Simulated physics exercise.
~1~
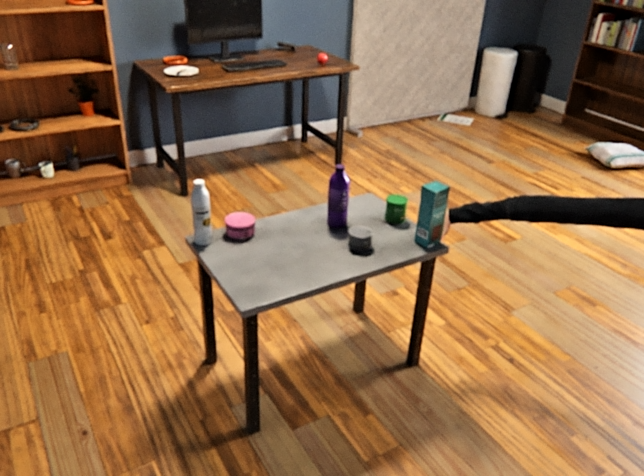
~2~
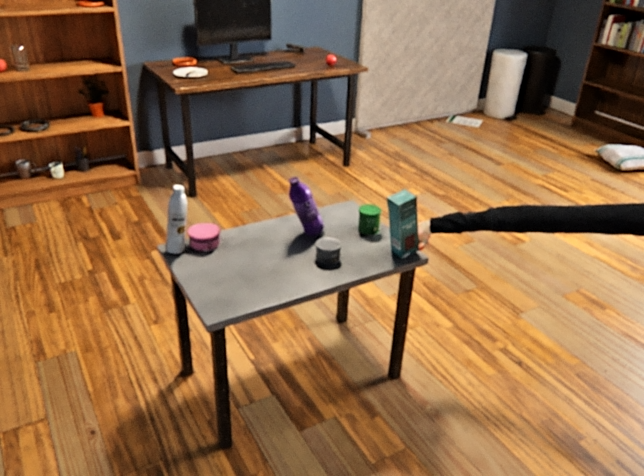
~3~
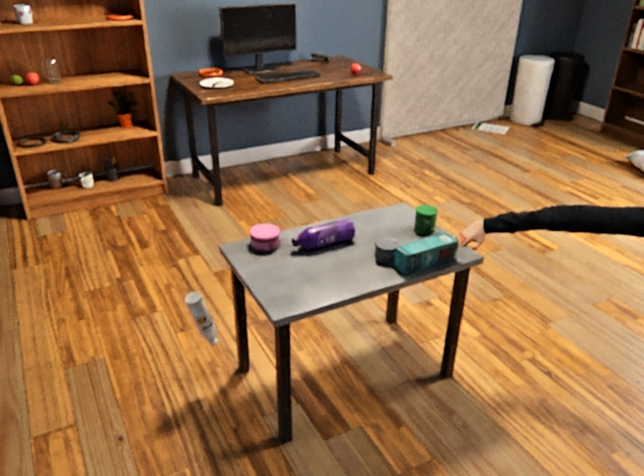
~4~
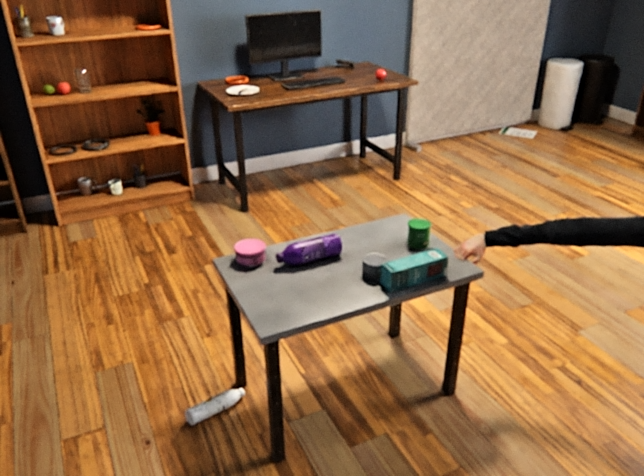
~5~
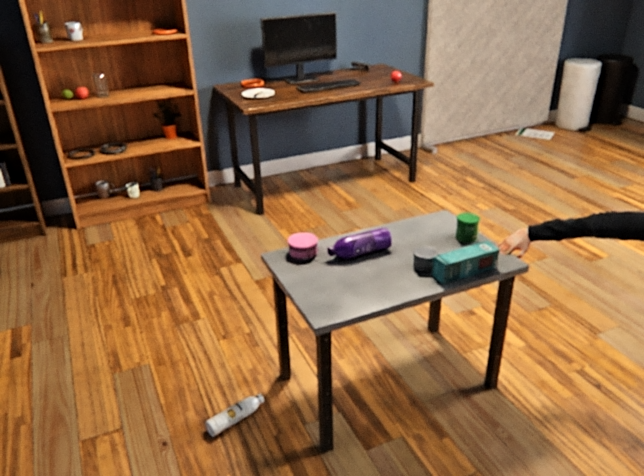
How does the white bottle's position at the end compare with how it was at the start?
At the start the white bottle stands upright at the left end of the table, but at the end it lies on its side on the floor.
